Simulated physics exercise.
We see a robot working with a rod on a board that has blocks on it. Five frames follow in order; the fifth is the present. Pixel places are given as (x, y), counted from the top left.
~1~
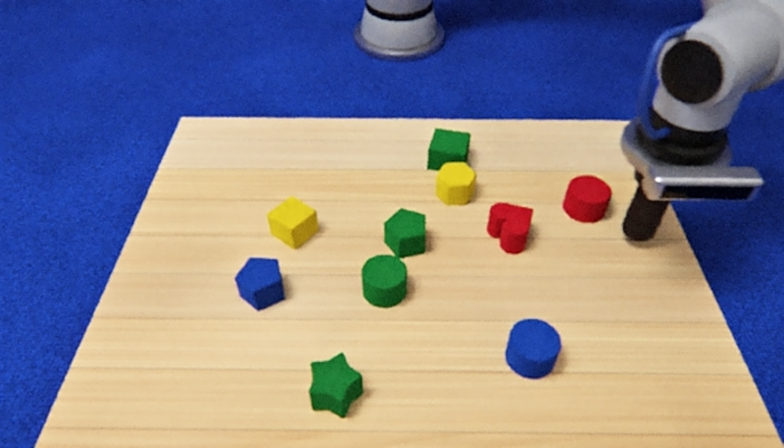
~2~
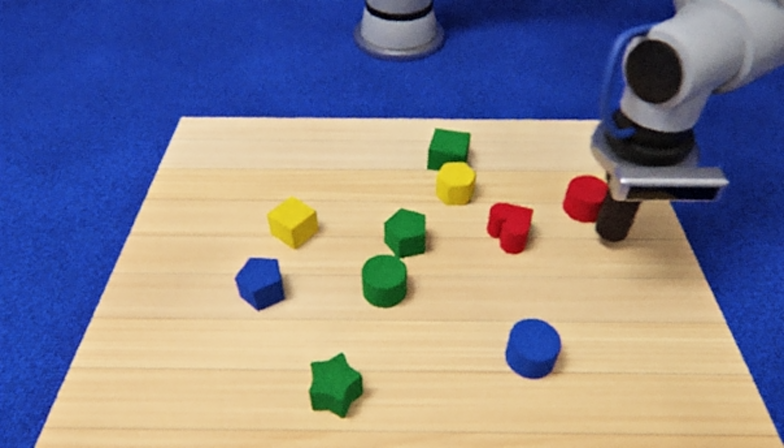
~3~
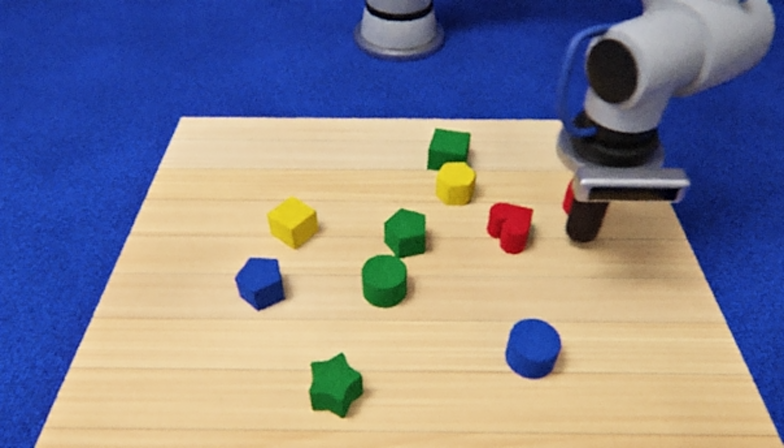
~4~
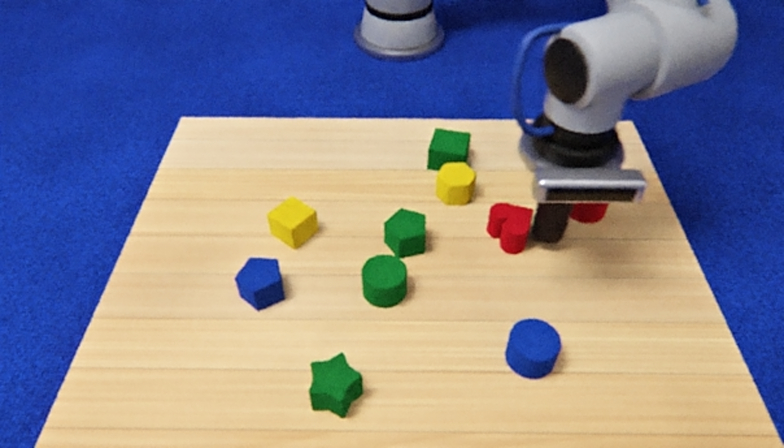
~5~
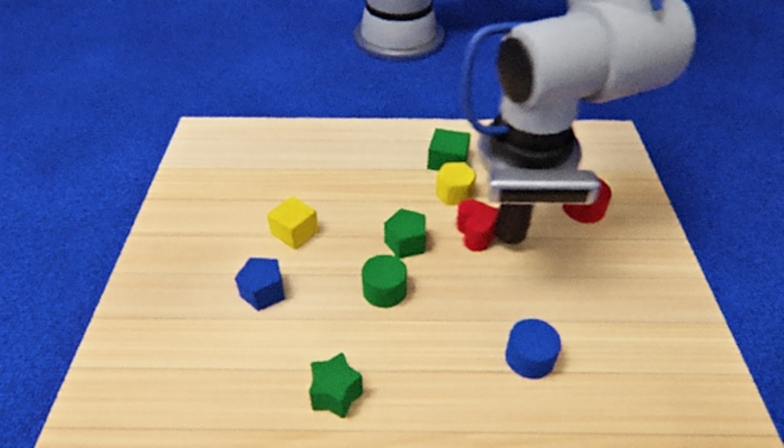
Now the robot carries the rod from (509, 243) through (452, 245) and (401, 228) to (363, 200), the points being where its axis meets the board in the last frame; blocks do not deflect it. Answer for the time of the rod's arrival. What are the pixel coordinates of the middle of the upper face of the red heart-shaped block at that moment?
I'd guess (417, 186).
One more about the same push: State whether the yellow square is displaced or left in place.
In the end it has not been moved.
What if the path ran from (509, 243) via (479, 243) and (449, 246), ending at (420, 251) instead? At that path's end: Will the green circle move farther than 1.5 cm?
I expect not.
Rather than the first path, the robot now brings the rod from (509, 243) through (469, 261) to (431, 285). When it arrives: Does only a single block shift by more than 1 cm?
Yes.
What follows on the original path. One third of the way, rod (453, 236); green pentagonal block (400, 221), turned 25° anticlockwise; red heart-shaped block (435, 204), turned 25° clockwise.
Two thirds of the way, rod (401, 219); green pentagonal block (367, 218), turned 80° anticlockwise; red heart-shaped block (417, 188), turned 95° clockwise.
At the end, rod (363, 191); yellow square still; green circle still; green pentagonal block (361, 215), turned 110° anticlockwise; red heart-shaped block (417, 186), turned 100° clockwise.
